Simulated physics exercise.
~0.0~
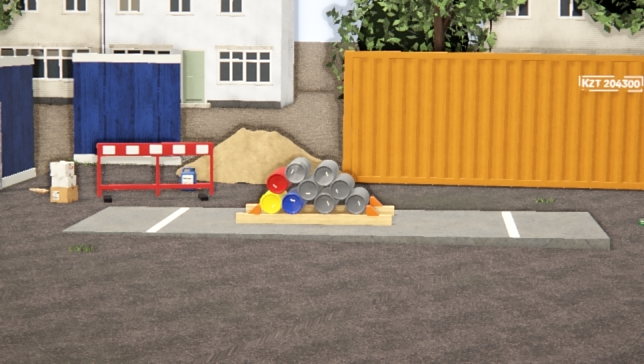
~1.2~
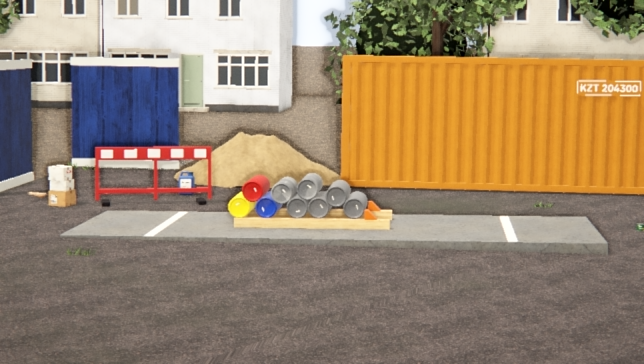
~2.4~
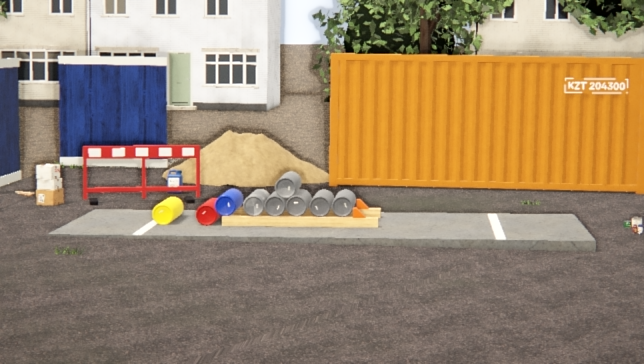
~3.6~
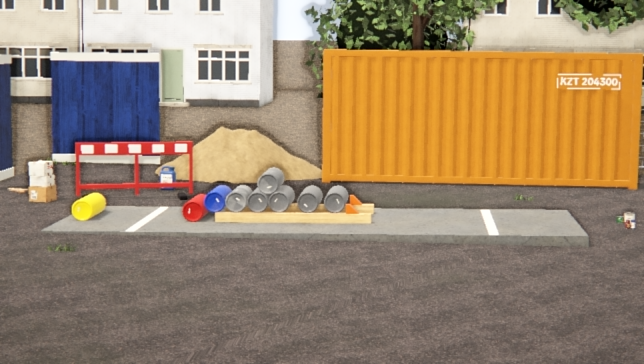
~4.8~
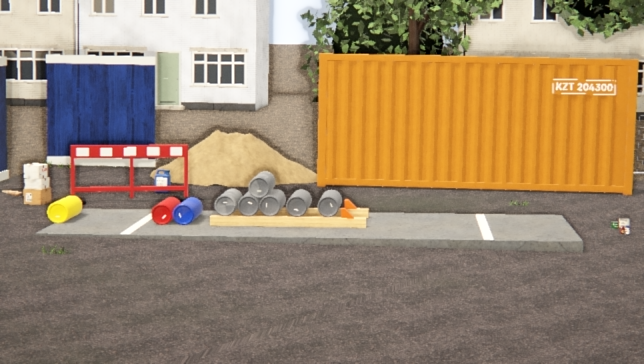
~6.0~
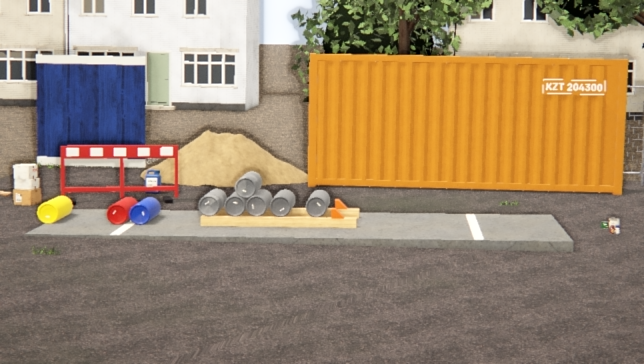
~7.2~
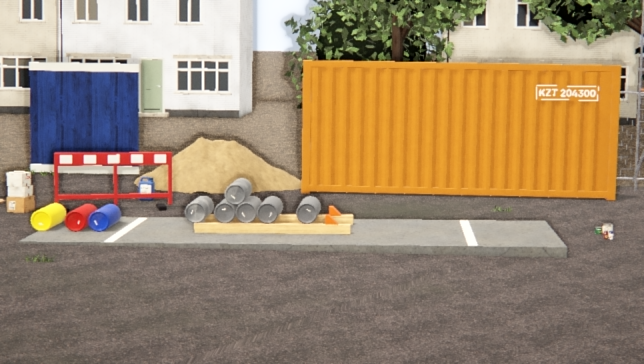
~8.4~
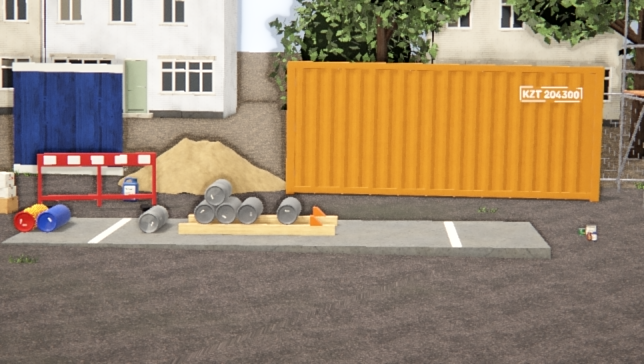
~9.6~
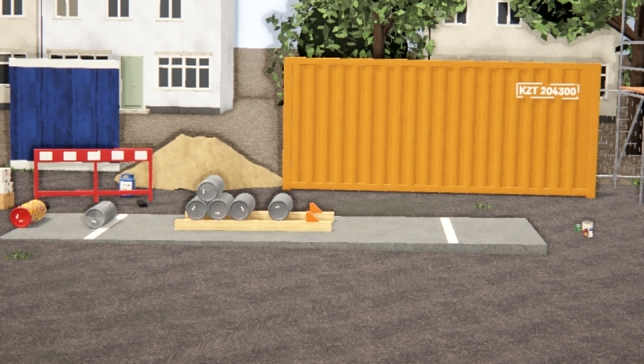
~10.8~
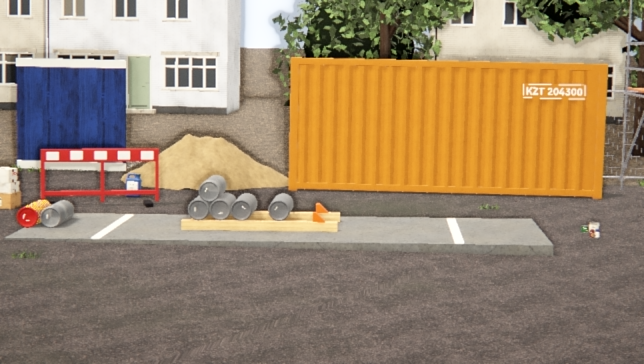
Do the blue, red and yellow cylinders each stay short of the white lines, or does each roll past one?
All of them roll past a white line. The yellow, the red and the blue cylinder each cross the line on the left.
Stacked cylinders spilling left off timbers, yellow, red, blue and one grey rolling past a white line, other greys staying behind.
